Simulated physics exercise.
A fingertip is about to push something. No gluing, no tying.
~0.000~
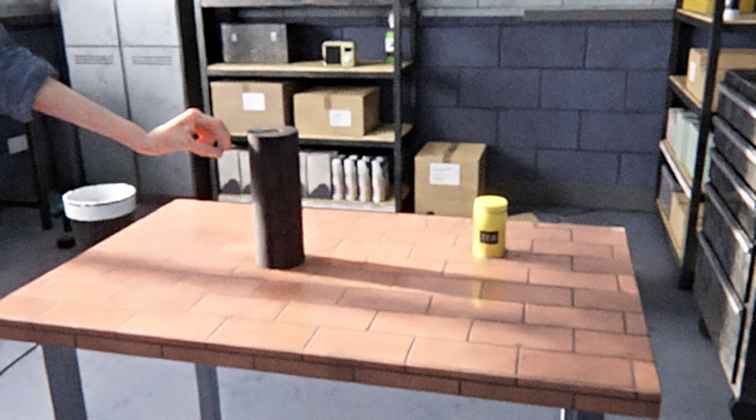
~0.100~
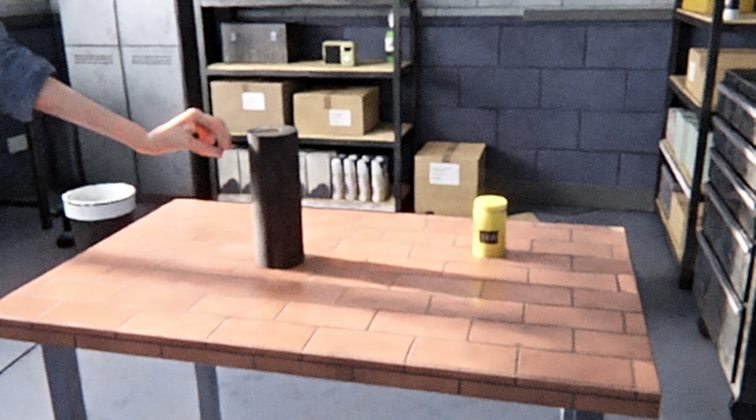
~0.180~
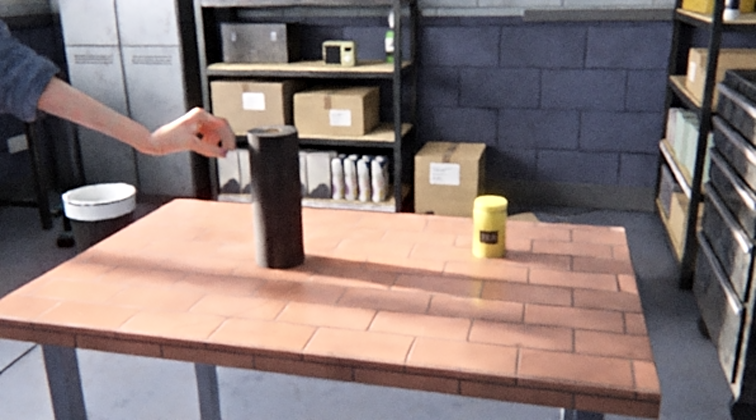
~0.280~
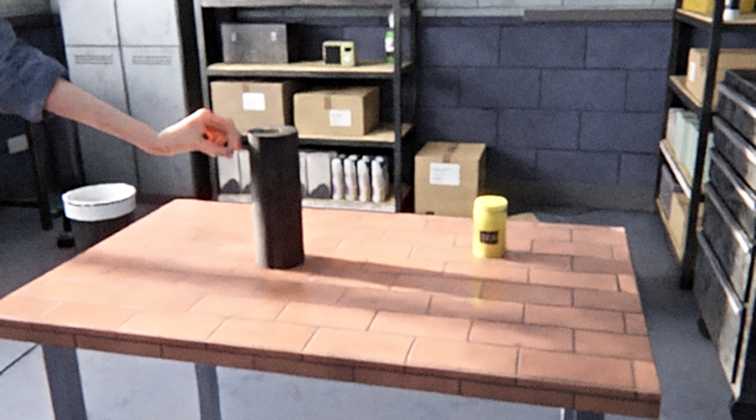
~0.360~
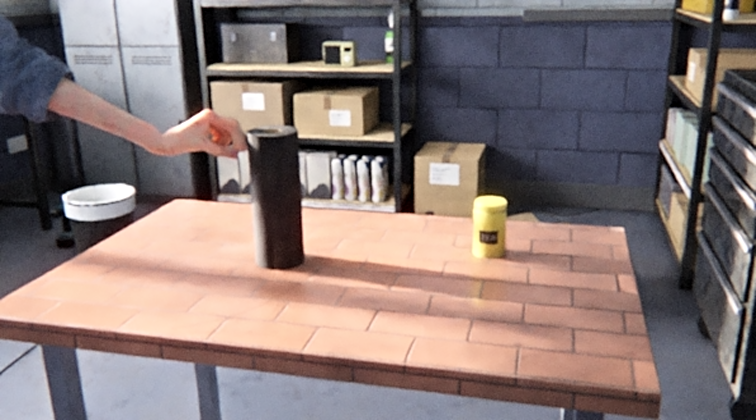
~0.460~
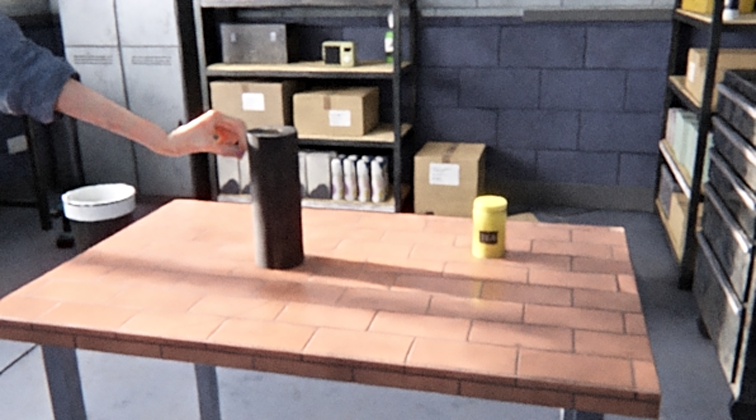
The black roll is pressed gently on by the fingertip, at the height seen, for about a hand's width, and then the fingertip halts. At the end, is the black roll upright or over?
It will no longer be on its base.
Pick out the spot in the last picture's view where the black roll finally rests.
At about (379, 245).
After 1.26 s, black roll tipped 27° from how it was near (308, 196).
After 1.56 s, black roll on its side near (367, 240).
At rest (2.1 s), tipped over on the table, black roll. Seen from the same camera at the end, black roll near (379, 245).
